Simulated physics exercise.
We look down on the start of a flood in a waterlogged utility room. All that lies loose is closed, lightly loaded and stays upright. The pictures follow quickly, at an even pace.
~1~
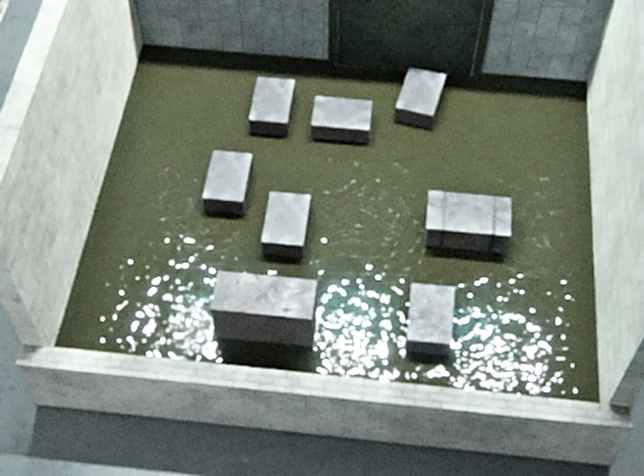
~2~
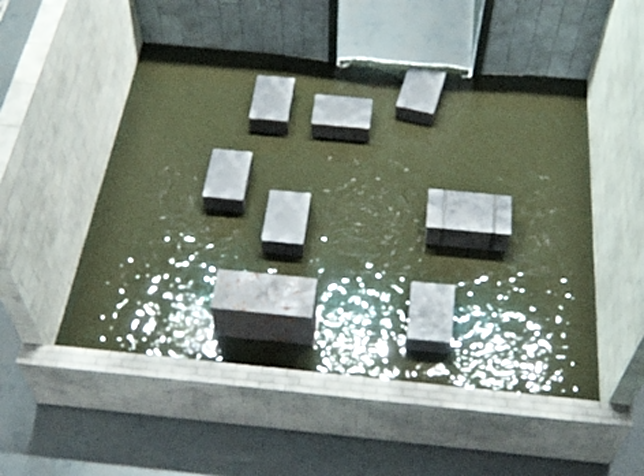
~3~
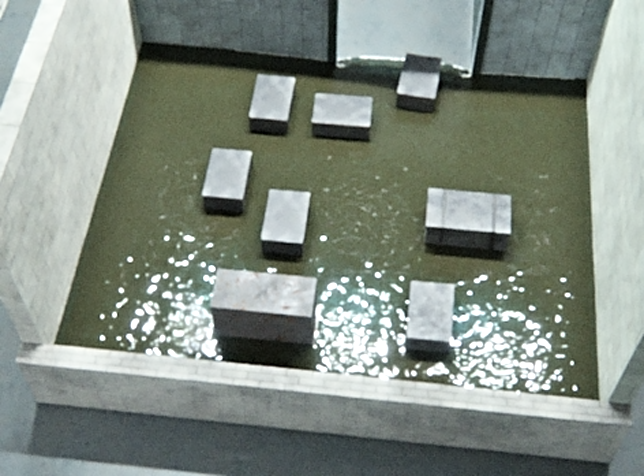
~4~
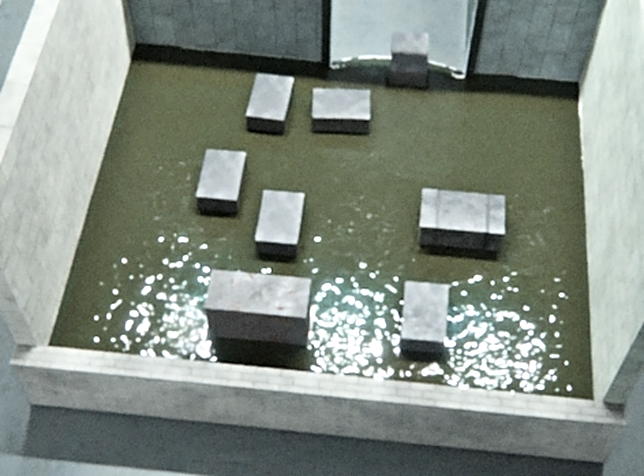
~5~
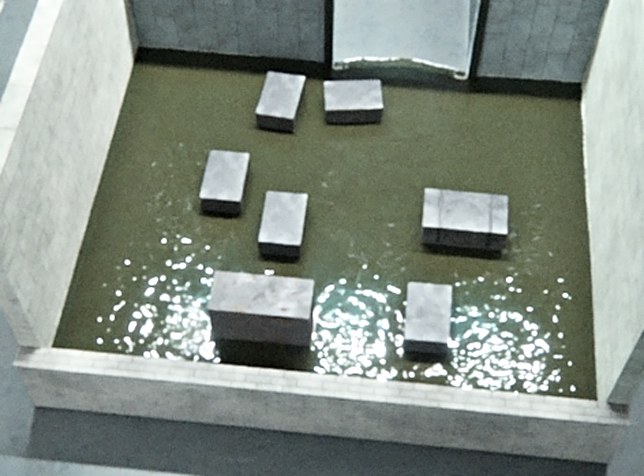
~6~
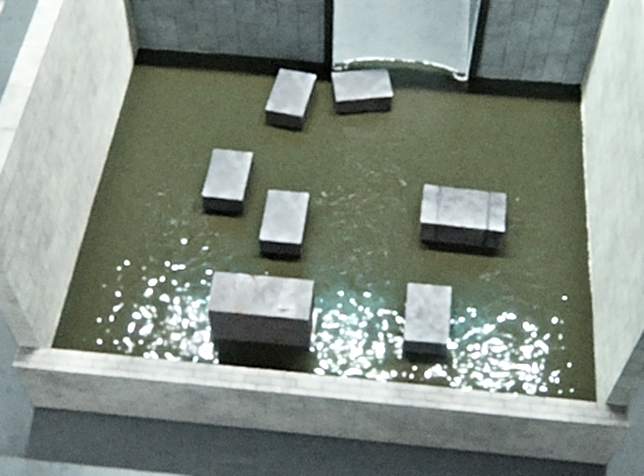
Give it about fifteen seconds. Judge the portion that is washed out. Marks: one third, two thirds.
Share: Two thirds or more.
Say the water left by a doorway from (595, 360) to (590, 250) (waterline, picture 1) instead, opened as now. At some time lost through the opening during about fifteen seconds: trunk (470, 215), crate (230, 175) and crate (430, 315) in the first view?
In turn: Through, kept in, out.
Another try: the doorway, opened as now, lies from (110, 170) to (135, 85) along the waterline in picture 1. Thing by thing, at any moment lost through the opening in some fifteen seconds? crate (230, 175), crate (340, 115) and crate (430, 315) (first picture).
In turn: Gone, gone, inside.
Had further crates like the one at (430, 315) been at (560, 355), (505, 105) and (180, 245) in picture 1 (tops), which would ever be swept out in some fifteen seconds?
In turn: Left behind, out, stays.
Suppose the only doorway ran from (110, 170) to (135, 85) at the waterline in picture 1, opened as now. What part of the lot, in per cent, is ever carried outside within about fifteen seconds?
Roughly 60 per cent.
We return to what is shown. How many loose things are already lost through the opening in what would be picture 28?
That makes 4.
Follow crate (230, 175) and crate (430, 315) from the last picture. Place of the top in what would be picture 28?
Close to (346, 70) and (434, 243).
A moment on, 2 of 7 are out; 5 afloat.
Next, 3 of 7 are out; 4 afloat.
Later, 4 of 7 are out; 3 afloat.
In the end, 6 of 7 are out; 1 afloat.
